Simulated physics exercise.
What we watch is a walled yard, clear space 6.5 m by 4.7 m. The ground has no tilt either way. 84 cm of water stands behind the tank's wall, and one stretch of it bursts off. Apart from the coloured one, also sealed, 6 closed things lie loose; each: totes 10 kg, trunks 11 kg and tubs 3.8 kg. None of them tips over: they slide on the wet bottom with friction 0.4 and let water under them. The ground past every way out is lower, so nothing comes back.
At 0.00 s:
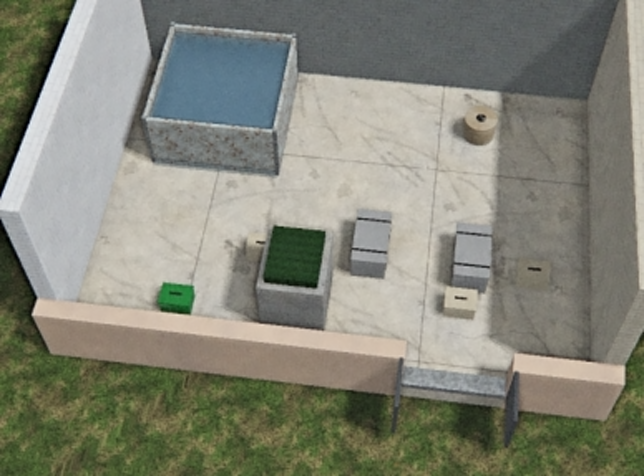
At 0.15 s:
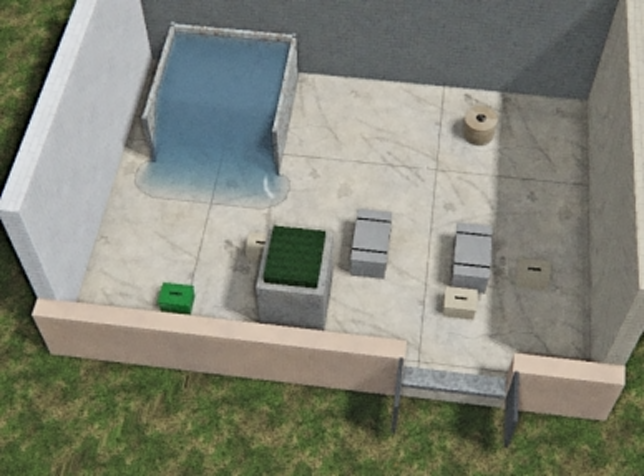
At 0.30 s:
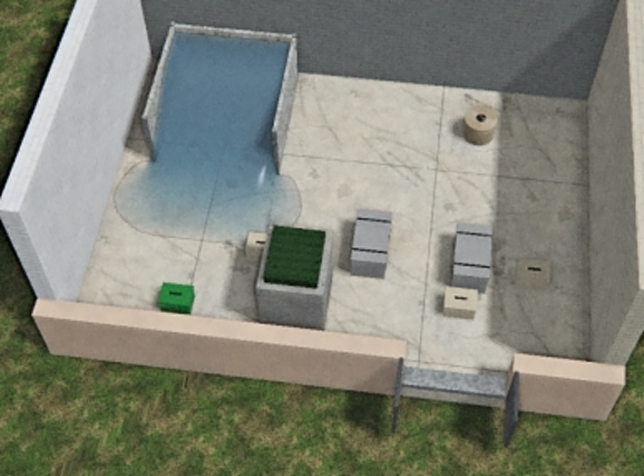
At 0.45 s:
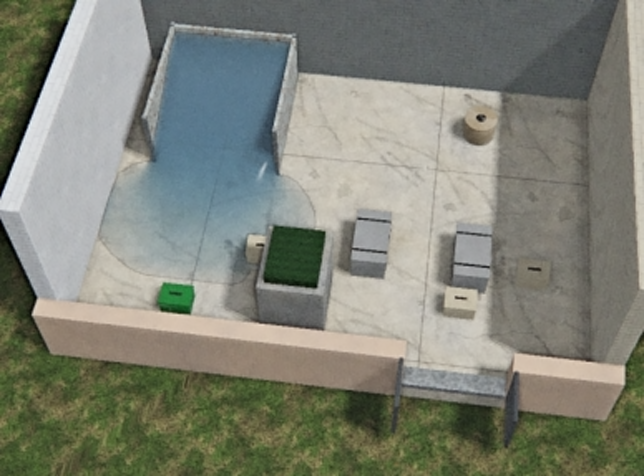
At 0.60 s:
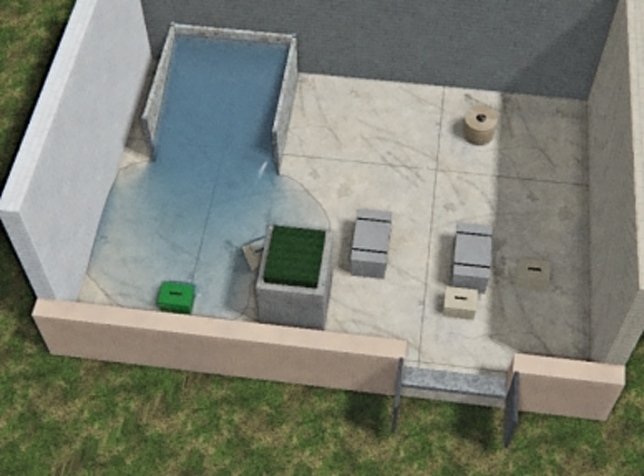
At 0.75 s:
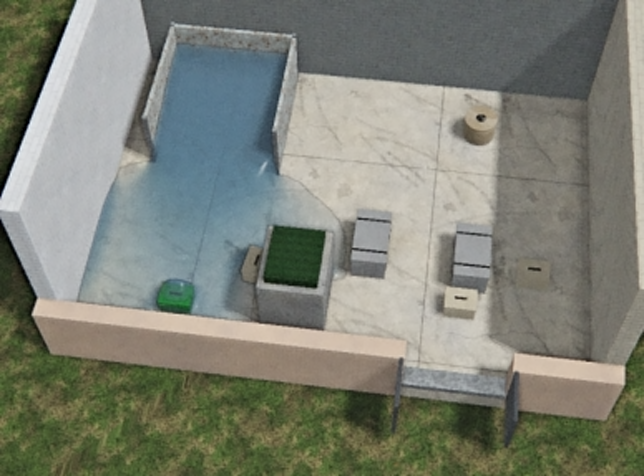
Water pours from an opened tank, spreads across the walled yard and surrounds a green box.
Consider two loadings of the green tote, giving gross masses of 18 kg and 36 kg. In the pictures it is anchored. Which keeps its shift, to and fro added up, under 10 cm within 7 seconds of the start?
The answer is that neither loading works.
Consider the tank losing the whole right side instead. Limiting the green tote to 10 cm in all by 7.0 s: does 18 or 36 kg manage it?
Result: Lighter option succeeds.
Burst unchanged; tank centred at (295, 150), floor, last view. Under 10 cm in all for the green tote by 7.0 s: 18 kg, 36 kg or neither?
Then the answer is that no option works.
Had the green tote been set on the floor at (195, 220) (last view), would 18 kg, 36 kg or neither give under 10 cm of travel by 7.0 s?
Short version: Not even the heavier.
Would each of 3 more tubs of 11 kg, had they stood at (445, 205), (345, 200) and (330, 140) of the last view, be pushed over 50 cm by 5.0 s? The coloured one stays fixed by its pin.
Order as listed: Outside the limit, outside the limit, inside the limit.
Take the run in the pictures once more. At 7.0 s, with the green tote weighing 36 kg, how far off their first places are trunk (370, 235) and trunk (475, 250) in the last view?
Taking them in order, that's 300 centimetres and 200 centimetres.
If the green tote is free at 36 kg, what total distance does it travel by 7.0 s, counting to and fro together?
Close to 60 cm, all told.
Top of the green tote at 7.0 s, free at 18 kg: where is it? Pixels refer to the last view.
Pixel estimate: Near (263, 206).
After 1.4 s the green tote would be 35 cm from its start with 18 kg and 29 cm from its start with 36 kg; 24 cm of water round it then.
After 3.1 s the green tote would be 31 cm from its start with 18 kg and 13 cm from its start with 36 kg; 25 cm of water round it then.
After 4.9 s the green tote would be 158 cm from its start with 18 kg and 13 cm from its start with 36 kg; 13 cm of water round it then.
After 7.0 s the green tote would be 171 cm from its start with 18 kg and 13 cm from its start with 36 kg; 8 cm of water round it then.
